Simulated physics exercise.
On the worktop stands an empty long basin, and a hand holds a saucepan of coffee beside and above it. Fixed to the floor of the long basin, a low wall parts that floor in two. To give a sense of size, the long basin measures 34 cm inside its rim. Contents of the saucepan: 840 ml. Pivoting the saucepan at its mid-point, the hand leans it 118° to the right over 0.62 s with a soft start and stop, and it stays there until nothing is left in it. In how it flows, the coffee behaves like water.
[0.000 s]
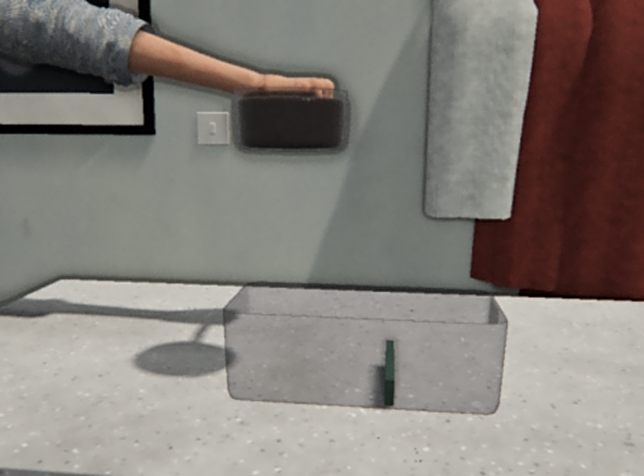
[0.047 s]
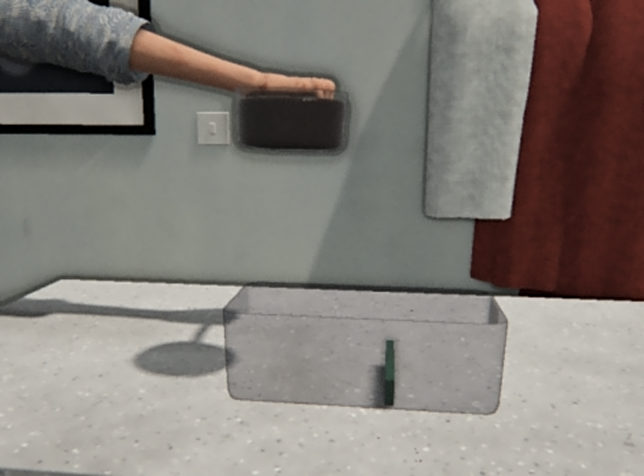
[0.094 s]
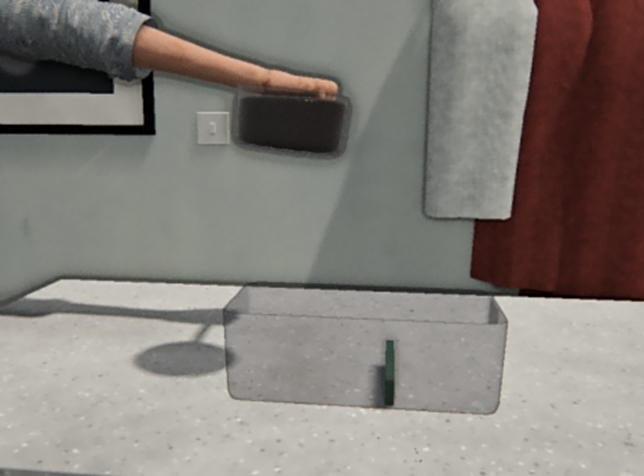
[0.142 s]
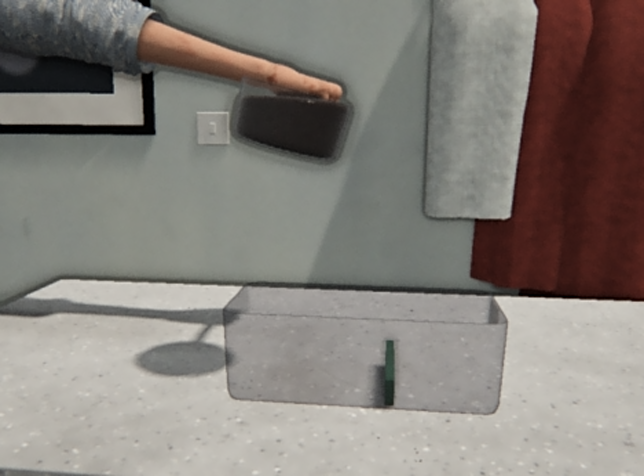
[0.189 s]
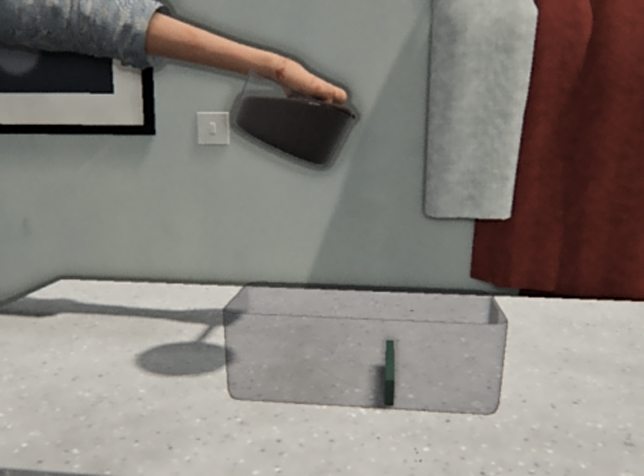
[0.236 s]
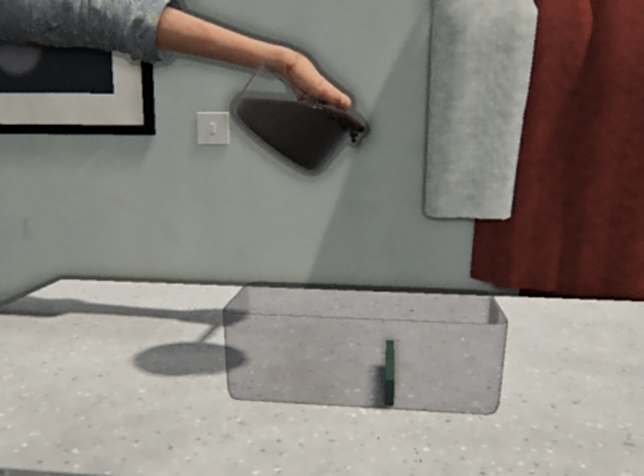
We see a hand holding a dark container above an empty, clear long basin with a low green divider; the hand gradually tilts the container to the right until dark liquid begins to come over its lower edge.
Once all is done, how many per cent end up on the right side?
Roughly 47 percent ends up on the right side.
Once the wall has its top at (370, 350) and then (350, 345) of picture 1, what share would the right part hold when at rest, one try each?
70 % and 85 %.
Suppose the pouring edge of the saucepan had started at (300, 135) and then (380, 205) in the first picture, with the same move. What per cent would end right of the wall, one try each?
The first try gives 15 percent and the second 50 percent.
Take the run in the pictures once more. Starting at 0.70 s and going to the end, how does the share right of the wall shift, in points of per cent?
Net loss of about 8.
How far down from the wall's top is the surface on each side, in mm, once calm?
Left side: Around 20 mm. Right side: Around 14 mm.
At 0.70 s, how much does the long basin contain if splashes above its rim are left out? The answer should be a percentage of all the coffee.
Value: Approx. 88 %.
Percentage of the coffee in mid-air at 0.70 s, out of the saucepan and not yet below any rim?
I'd say some 10 per cent is in the air.
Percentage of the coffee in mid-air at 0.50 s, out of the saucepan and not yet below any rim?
Estimate: Some 64 % of the total.
After 0.50 s the tilt is 108° and 15 per cent is still to pour, 2 is left of the wall and 19 right of it.
After 0.70 s the tilt is 118° and 1 per cent is still to pour, 34 is left of the wall and 54 right of it.
After 0.90 s the tilt is 118° and 0 per cent is still to pour, 47 is left of the wall and 49 right of it.
After 1.12 s the tilt is 118° and 0 per cent is still to pour, 50 is left of the wall and 47 right of it.
In the end 50 per cent lies left of the wall, 47 right of it and 3 outside.
